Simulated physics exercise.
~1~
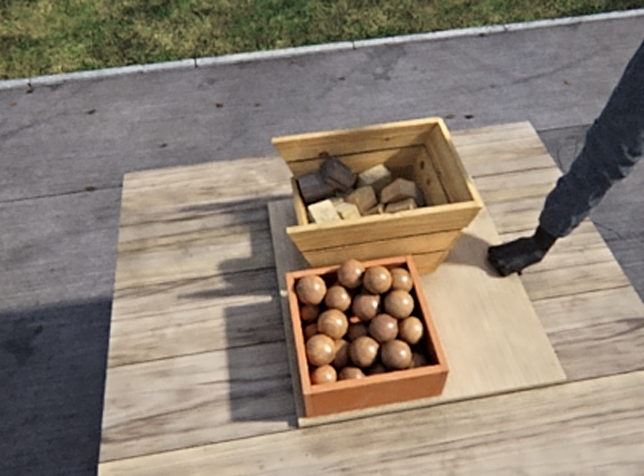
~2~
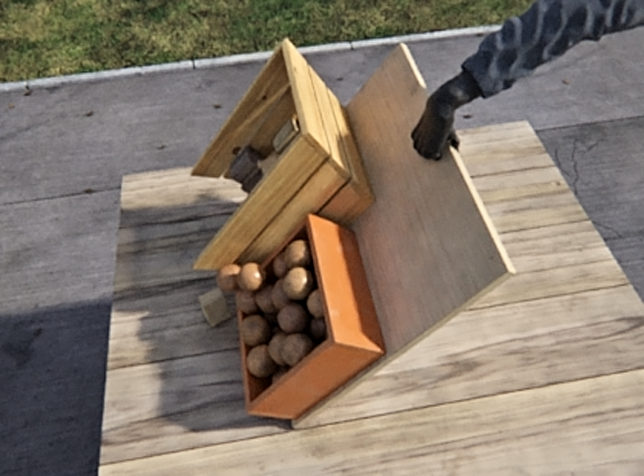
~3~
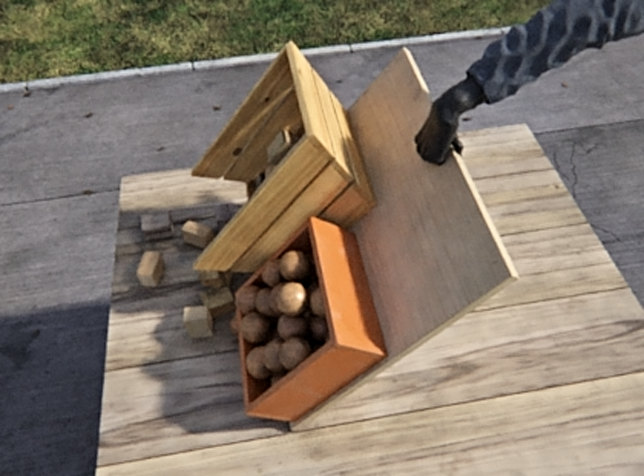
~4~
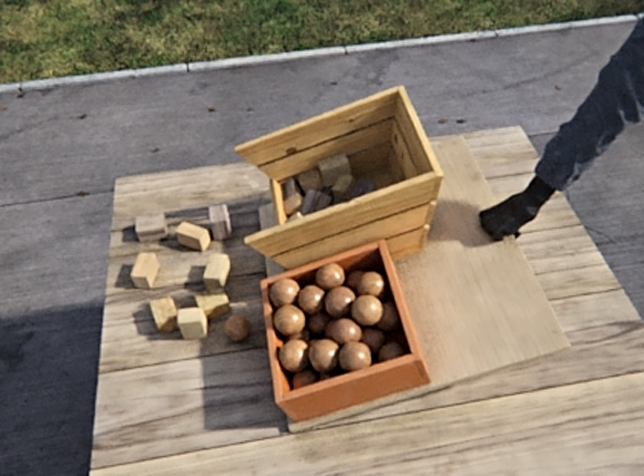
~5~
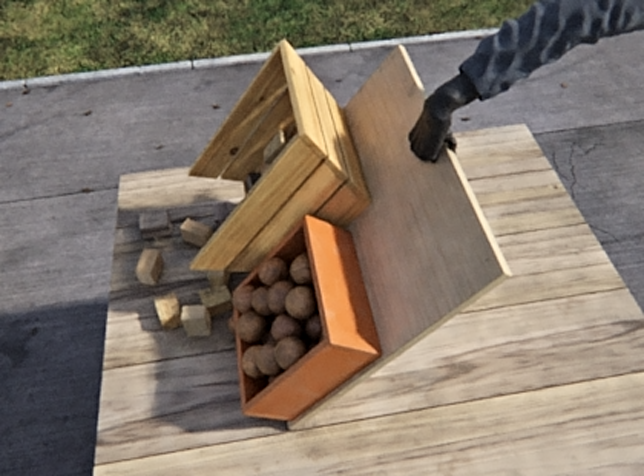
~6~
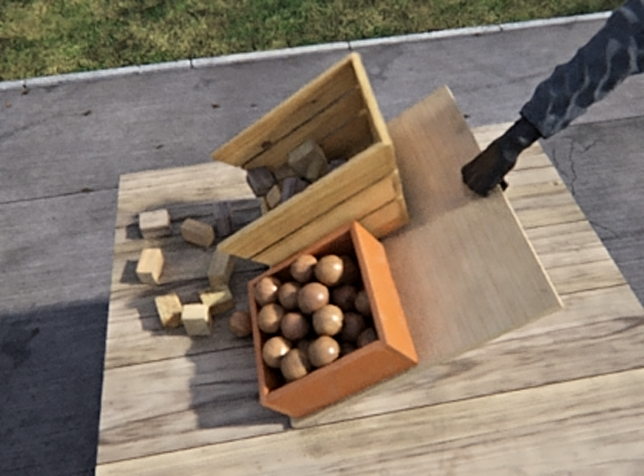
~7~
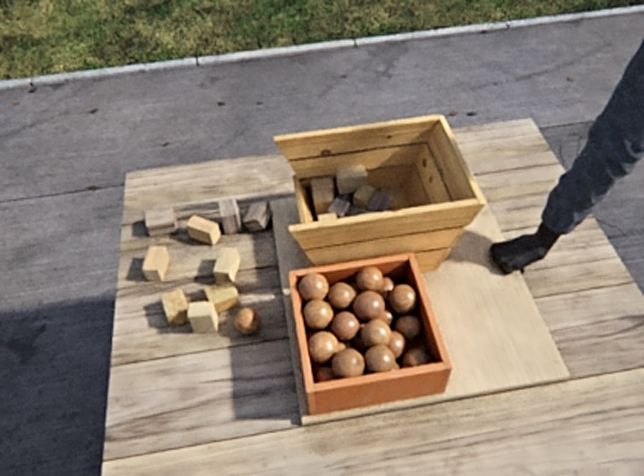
A gloved hand tilts the board twice, spilling some wooden blocks leftward, then lowers it flat.
